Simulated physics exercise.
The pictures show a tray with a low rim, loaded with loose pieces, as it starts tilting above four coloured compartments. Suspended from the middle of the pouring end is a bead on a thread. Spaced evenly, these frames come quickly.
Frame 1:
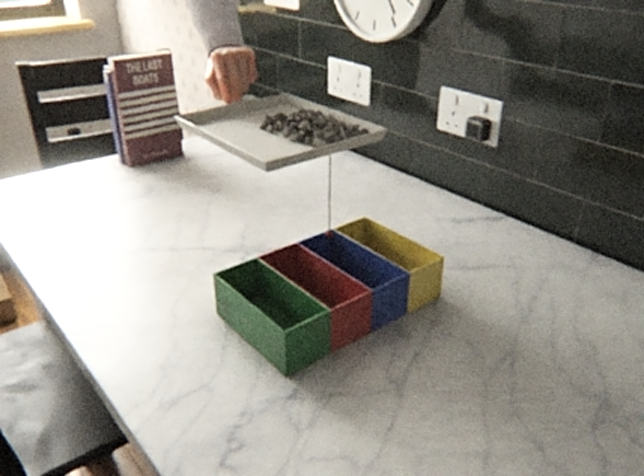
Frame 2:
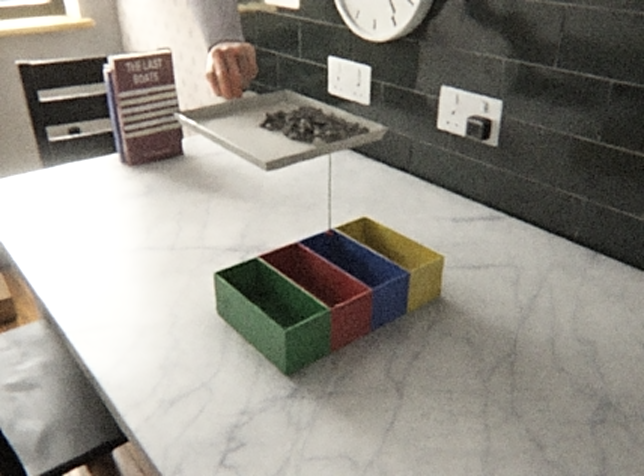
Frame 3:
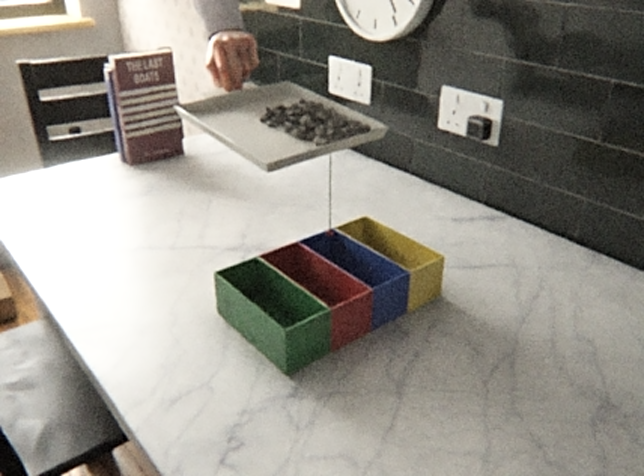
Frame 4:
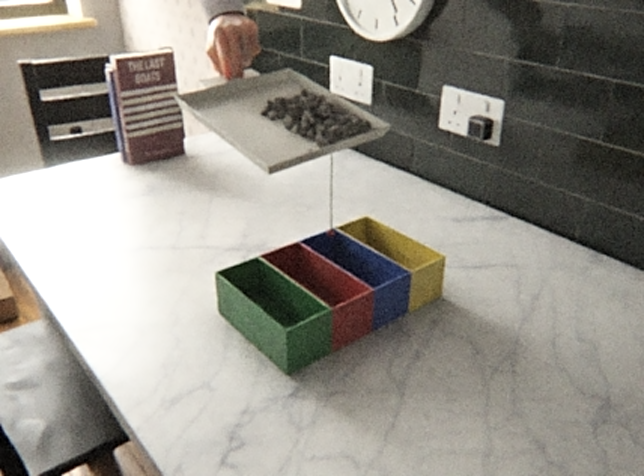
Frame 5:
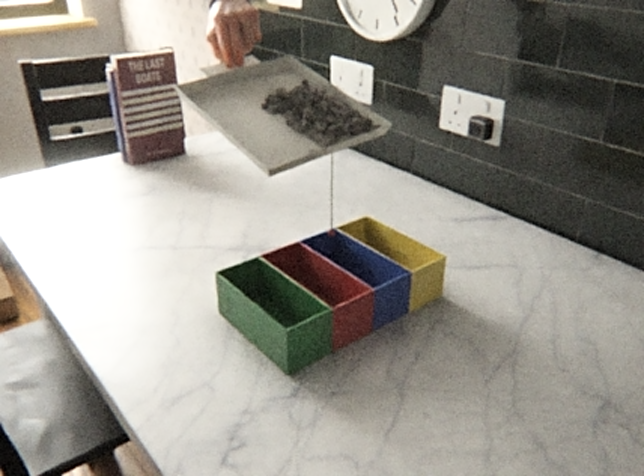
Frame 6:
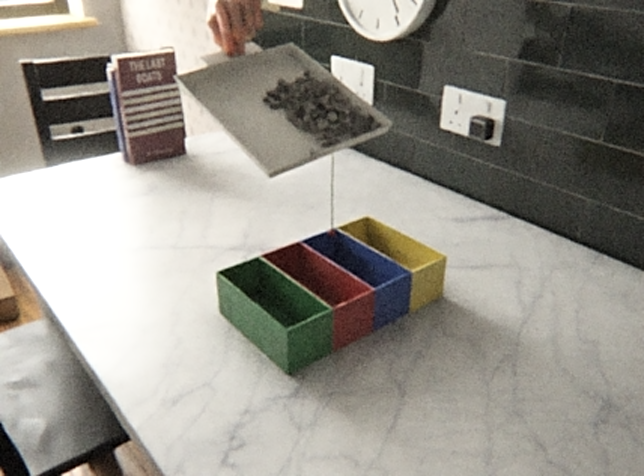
Kitchen table with a hand raising the back of a tray of dark gravel, tilting it gradually above four coloured compartments.
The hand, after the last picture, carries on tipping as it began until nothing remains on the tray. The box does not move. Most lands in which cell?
In the red cell.
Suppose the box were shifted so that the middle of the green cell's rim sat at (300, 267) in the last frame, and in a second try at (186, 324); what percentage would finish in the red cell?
Close to 30 in a hundred, then close to 0 in a hundred.
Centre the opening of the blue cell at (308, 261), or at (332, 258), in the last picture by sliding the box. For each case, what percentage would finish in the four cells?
You'd see roughly 100 per cent first and roughly 100 per cent second.
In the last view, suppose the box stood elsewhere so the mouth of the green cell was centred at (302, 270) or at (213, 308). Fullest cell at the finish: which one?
First place: That green cell; second place: The cell in blue.
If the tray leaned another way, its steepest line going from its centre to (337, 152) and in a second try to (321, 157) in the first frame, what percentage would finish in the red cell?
I'd say roughly 0 percent with the first slope, 30 percent with the other.
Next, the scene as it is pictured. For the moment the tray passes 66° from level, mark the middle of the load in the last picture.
(322, 142).
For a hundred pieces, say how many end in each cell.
Result, per cent by cell: Green 20; red 50; blue 20; yellow 10.
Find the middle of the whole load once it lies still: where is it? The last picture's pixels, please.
I'd mark it at roughly (324, 312).
Shortly afterwards, tray tipped steeply; all but a few on the tray; a little falling or outside the box.
Next, tray tipped past a quarter turn; only a few on the tray; near half in the red cell; near a quarter in the green cell; near a quarter in the blue cell; a little in the yellow cell; a little falling or outside the box.
Some moments later, tray tipped past a quarter turn; near half in the red cell; near a quarter in the green cell; near a quarter in the blue cell; a little in the yellow cell.
In the end, tray tipped past a quarter turn; near half in the red cell; near a quarter in the green cell; near a quarter in the blue cell; a little in the yellow cell.
